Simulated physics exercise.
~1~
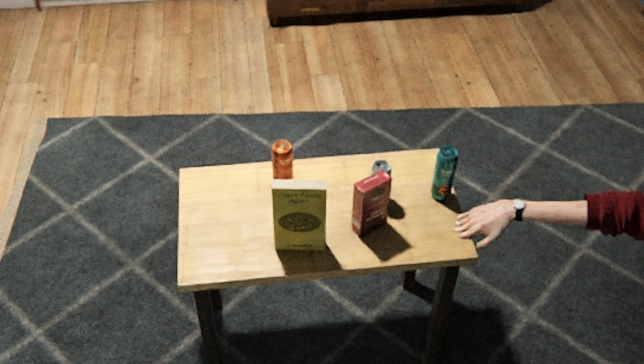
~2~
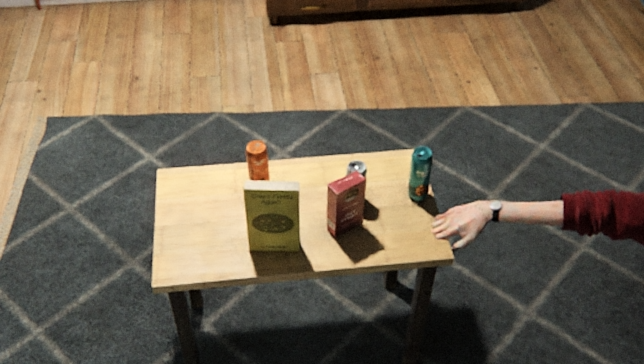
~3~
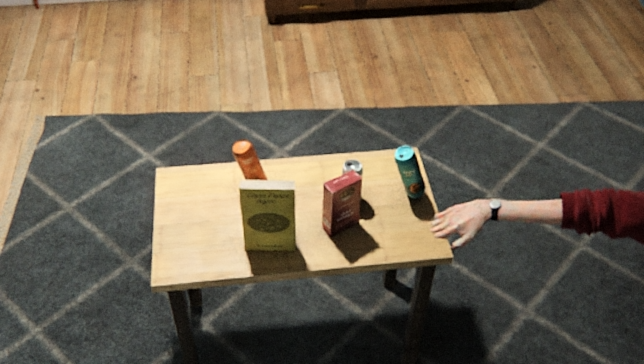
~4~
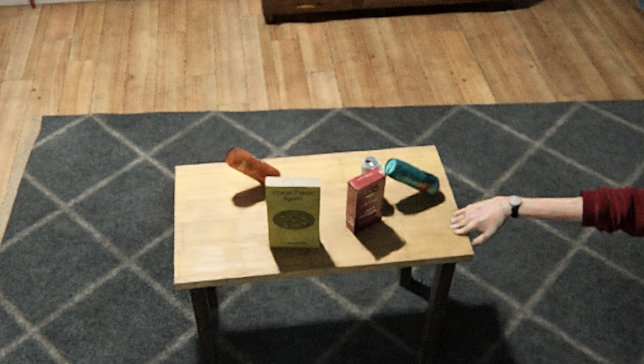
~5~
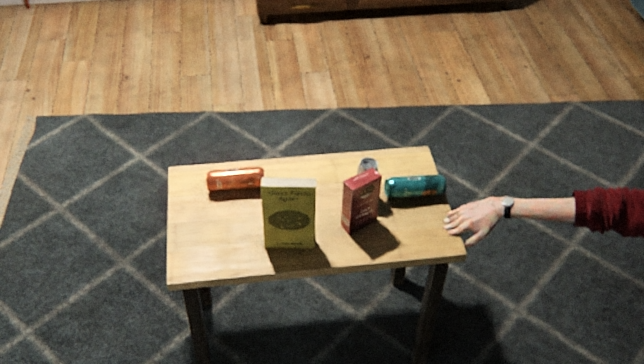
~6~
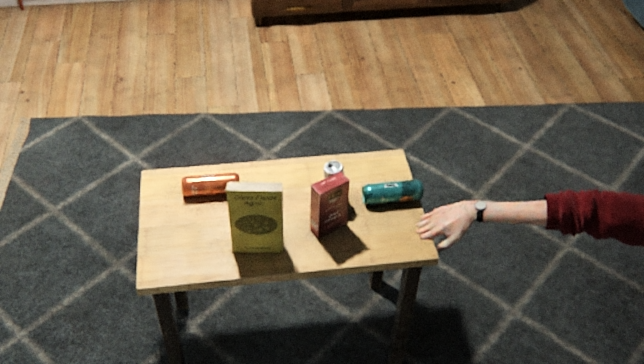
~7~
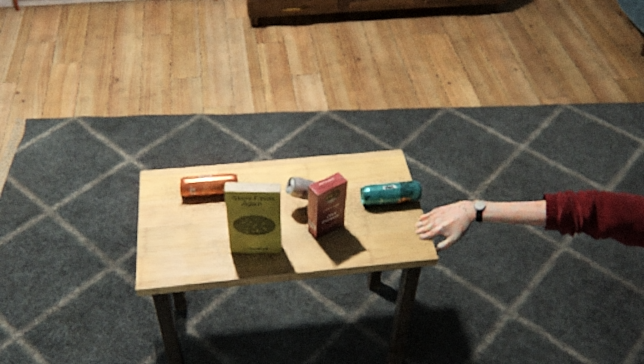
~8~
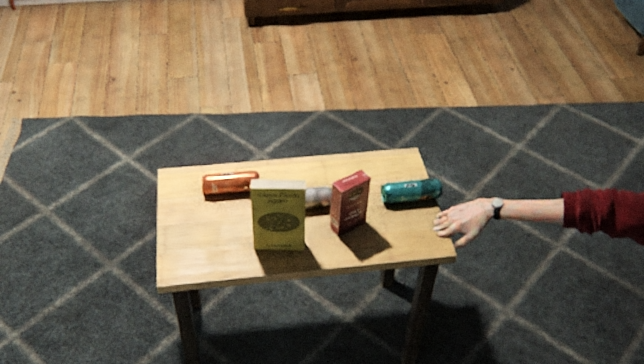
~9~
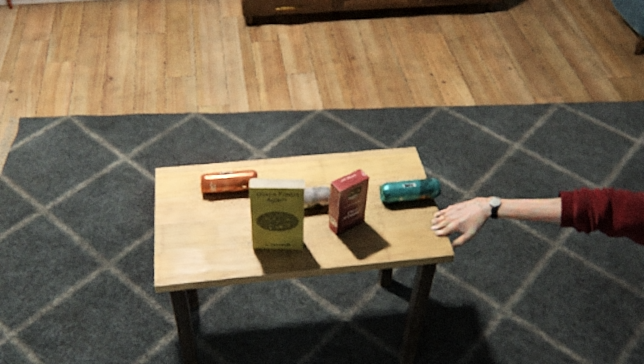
A hand jerks the table back and forth, toppling three cans beside two upright boxes.
